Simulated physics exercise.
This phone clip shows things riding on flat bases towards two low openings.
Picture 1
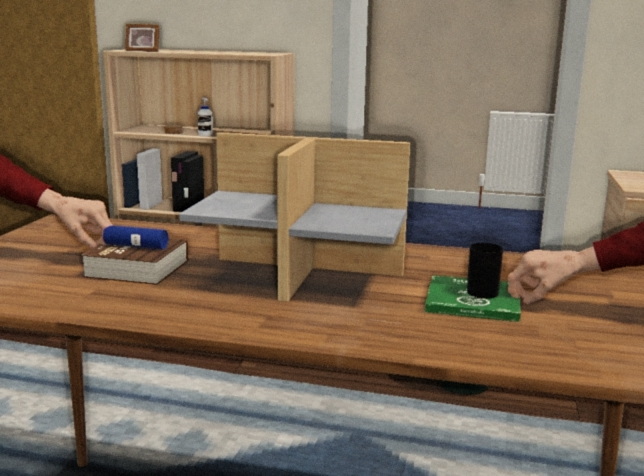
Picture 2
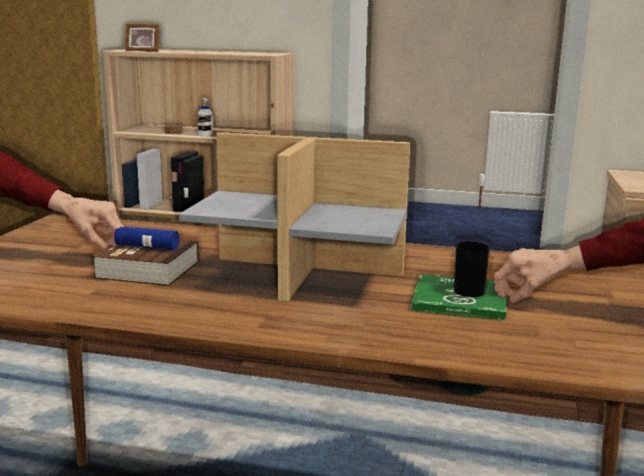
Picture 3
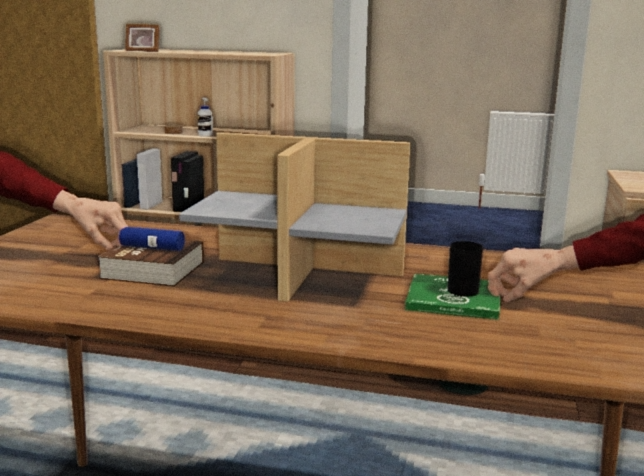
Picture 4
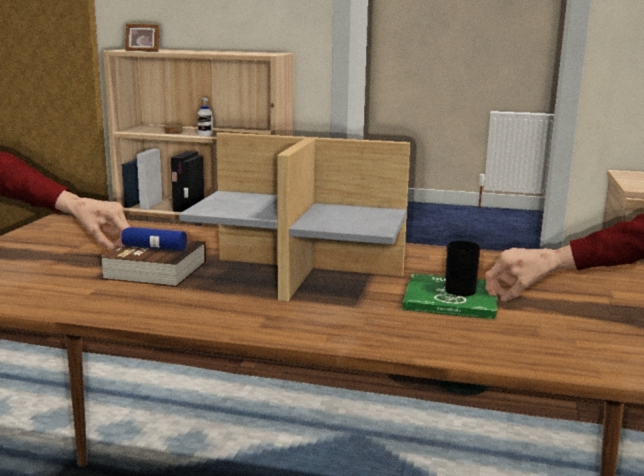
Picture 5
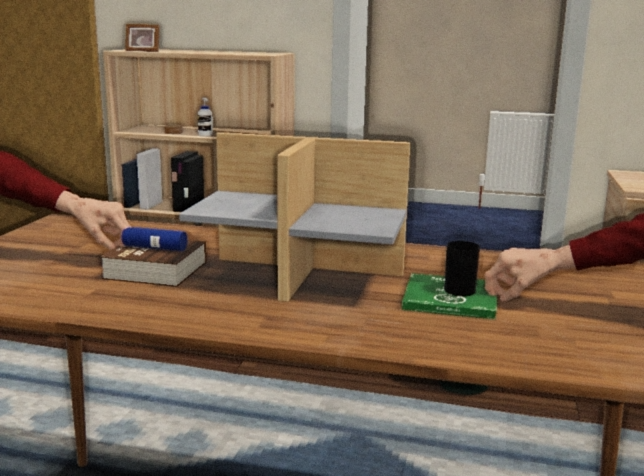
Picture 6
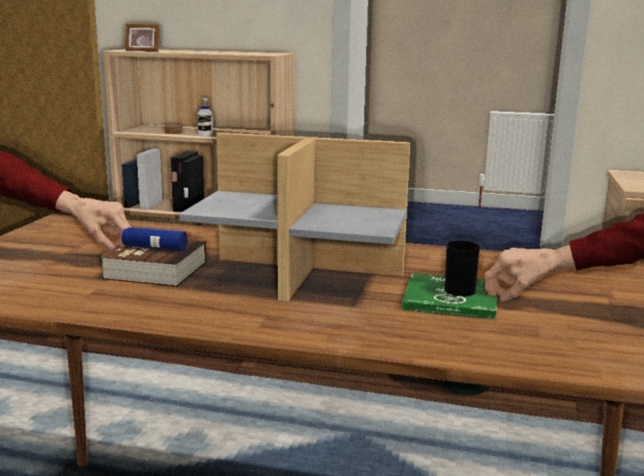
Two hands in red sleeves slide a book with a blue shaker lying on it rightward and a green box with a black beaker standing on it leftward, towards a wooden divider with grey shelves. The movements are short and shrink, and then hands and objects stay still on the table.
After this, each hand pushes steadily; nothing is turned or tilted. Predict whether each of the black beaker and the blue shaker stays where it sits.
In order: The black beaker makes it in; the blue shaker makes it in.
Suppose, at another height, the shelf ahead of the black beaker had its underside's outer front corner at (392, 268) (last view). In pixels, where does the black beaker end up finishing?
Around (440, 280).
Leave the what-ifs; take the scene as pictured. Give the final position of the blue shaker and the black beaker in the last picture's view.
About (237, 247) and (363, 260).
Then, 0.84 s later than the last frame, black beaker riding along near (423, 266); blue shaker riding along near (192, 242).
When it is over, the black beaker passes below, near (363, 260); the blue shaker passes below, near (237, 246).
